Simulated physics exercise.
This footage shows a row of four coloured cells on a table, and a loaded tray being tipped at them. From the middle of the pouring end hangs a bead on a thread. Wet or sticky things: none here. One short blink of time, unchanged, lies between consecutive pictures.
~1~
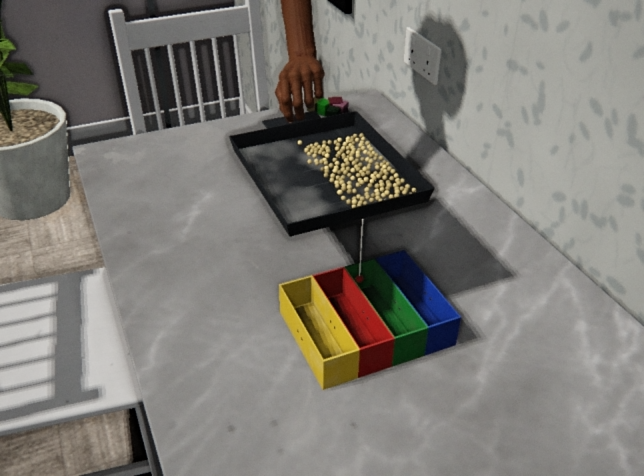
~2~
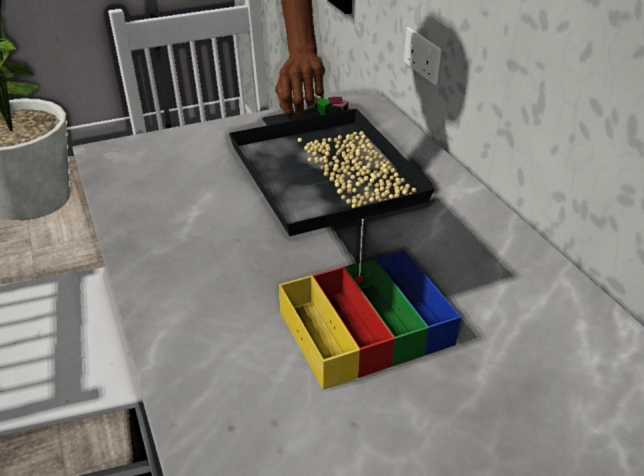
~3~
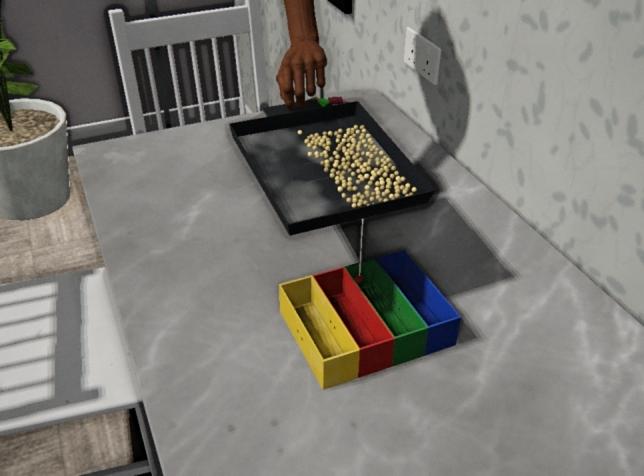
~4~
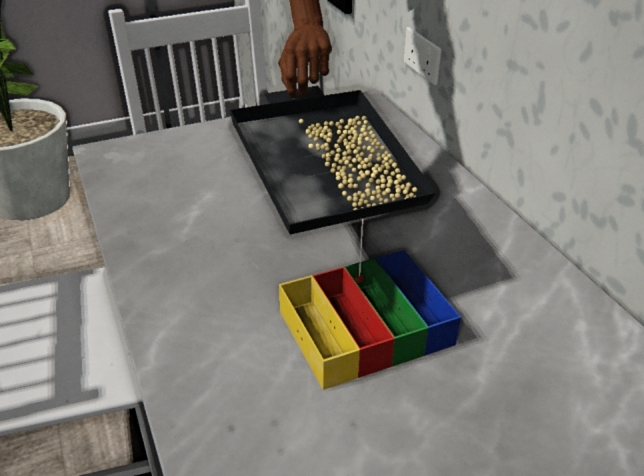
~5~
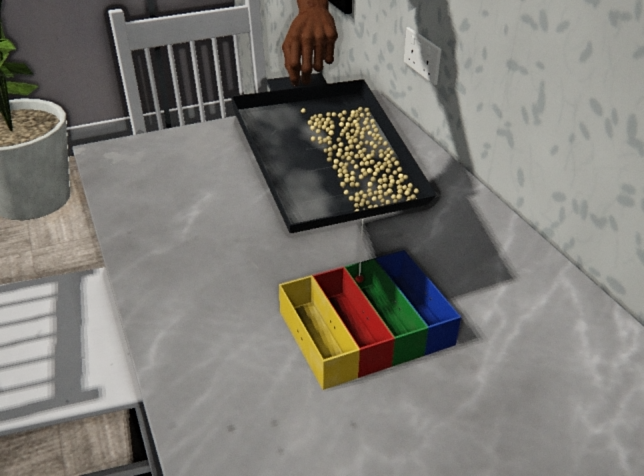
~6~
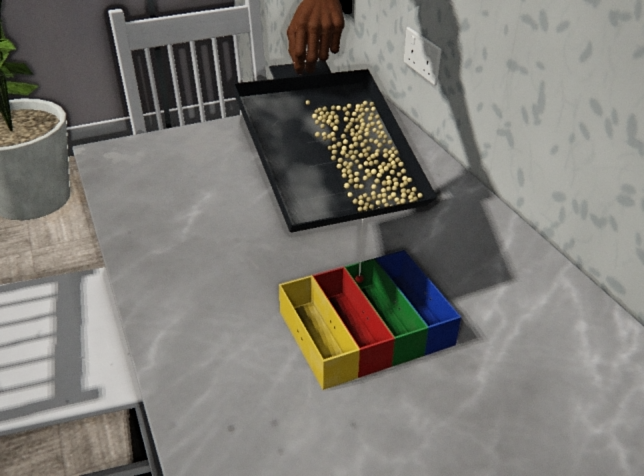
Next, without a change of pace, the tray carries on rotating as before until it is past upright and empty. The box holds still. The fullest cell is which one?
The blue cell.
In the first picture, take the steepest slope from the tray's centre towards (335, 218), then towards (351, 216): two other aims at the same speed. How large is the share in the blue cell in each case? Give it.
Well, 0 percent for one and then 10 percent for the other.
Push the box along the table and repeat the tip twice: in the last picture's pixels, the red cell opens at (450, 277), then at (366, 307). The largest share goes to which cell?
Well, the first time it's the cell in yellow, and the second time it's the cell in blue.
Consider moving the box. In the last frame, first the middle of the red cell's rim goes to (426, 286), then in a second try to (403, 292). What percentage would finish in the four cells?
Near 100 % and 100 %.
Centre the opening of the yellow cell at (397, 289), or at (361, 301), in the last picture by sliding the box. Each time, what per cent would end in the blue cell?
Roughly 0 % and 0 %.
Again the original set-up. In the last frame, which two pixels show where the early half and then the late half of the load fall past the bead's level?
Around (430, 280) at first; around (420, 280) after that.
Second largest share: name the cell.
Ranked second: Green.
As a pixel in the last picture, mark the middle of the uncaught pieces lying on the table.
It's centred at about (472, 314).
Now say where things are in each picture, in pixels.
The first frame shows corners of the pouring end at (290, 221) and (430, 187), level; middle of the load at (358, 169), soya beans; bead on its thread at (359, 279); yellow cell at (341, 367); red cell at (376, 355); green cell at (410, 344); blue cell at (443, 333).
The second frame shows corners of the pouring end at (290, 221) and (430, 187), level; middle of the load at (358, 168).
The third frame shows corners of the pouring end at (290, 221) and (431, 189), tipped barely, lowest at the right corner; middle of the load at (359, 165).
The fourth frame shows corners of the pouring end at (292, 221) and (431, 191), tipped a little, lowest at the right corner; middle of the load at (360, 160).
The fifth frame shows corners of the pouring end at (293, 222) and (432, 193), tipped clearly, lowest at the right corner; middle of the load at (362, 156).
The sixth frame shows corners of the pouring end at (294, 222) and (433, 195), tipped clearly, lowest at the right corner; middle of the load at (367, 155), all on the move; yellow cell at (341, 367); red cell at (376, 355); green cell at (410, 344); blue cell at (443, 333).
Soon after the last picture, tray tipped steeply; nearly all on the tray; a small part falling or outside the box.
A little later, tray tipped past a quarter turn; about a third on the tray; about a quarter in the blue cell; a stray few in the green cell; about half falling or outside the box.
Later still, tray tipped past a quarter turn; about half in the blue cell; about a quarter in the green cell; a stray few in the yellow cell; a stray few in the red cell; about a quarter falling or outside the box.
By the end, tray tipped past a quarter turn; about half in the blue cell; about a quarter in the green cell; a stray few in the yellow cell; a stray few in the red cell; about a quarter outside the box.
